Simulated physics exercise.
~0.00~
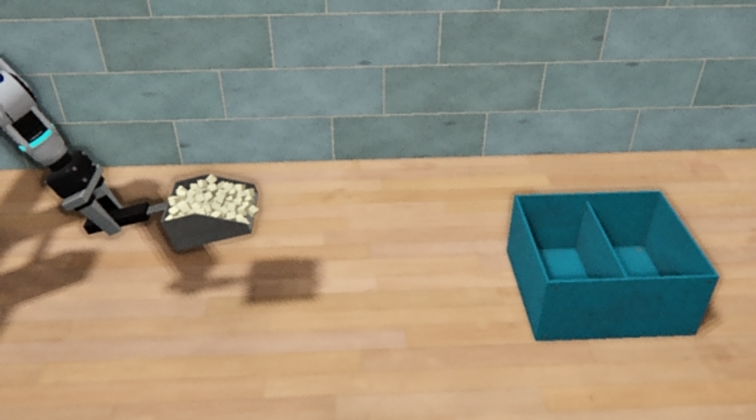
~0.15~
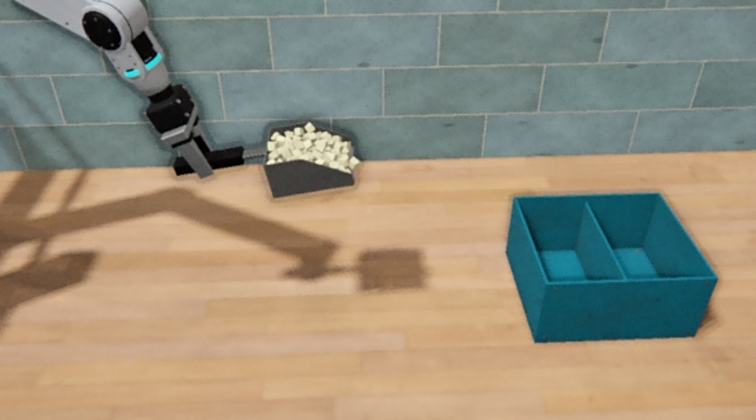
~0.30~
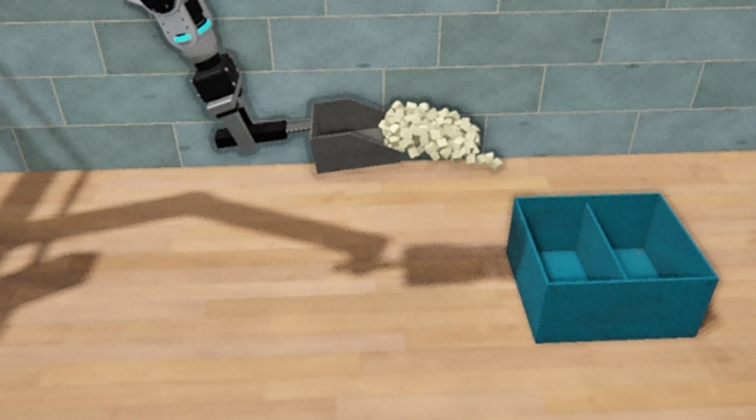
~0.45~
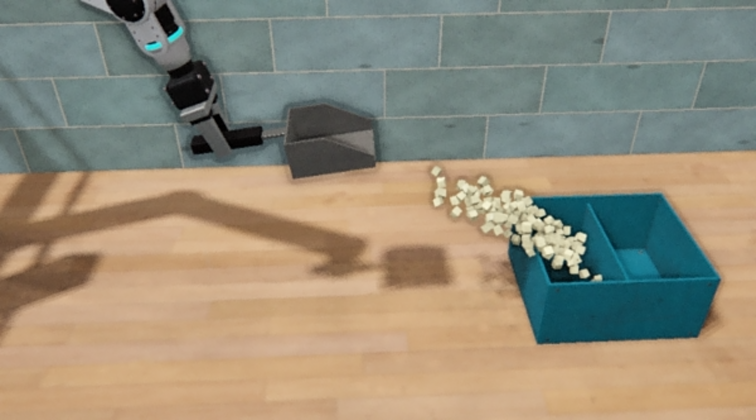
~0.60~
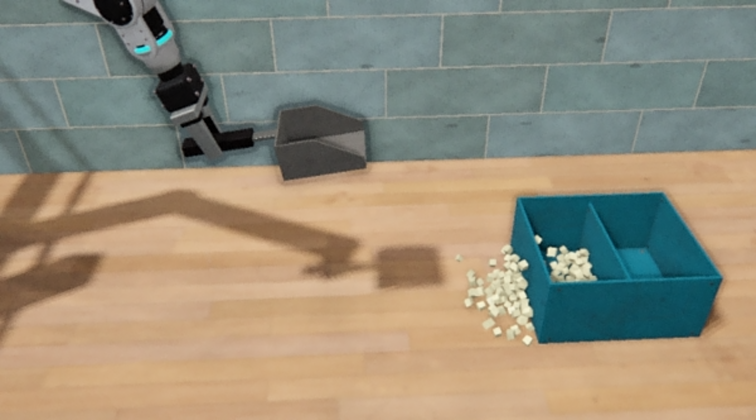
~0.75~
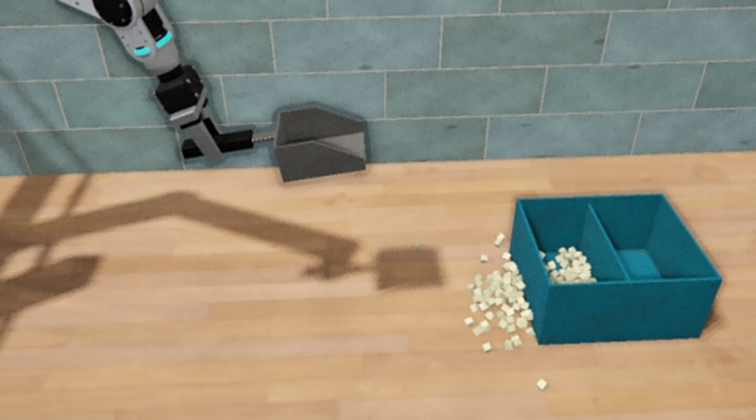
Robot arm swinging a dark scoop rightward and flinging pale cubes, about half landing in a teal divided bin, the rest beside it.
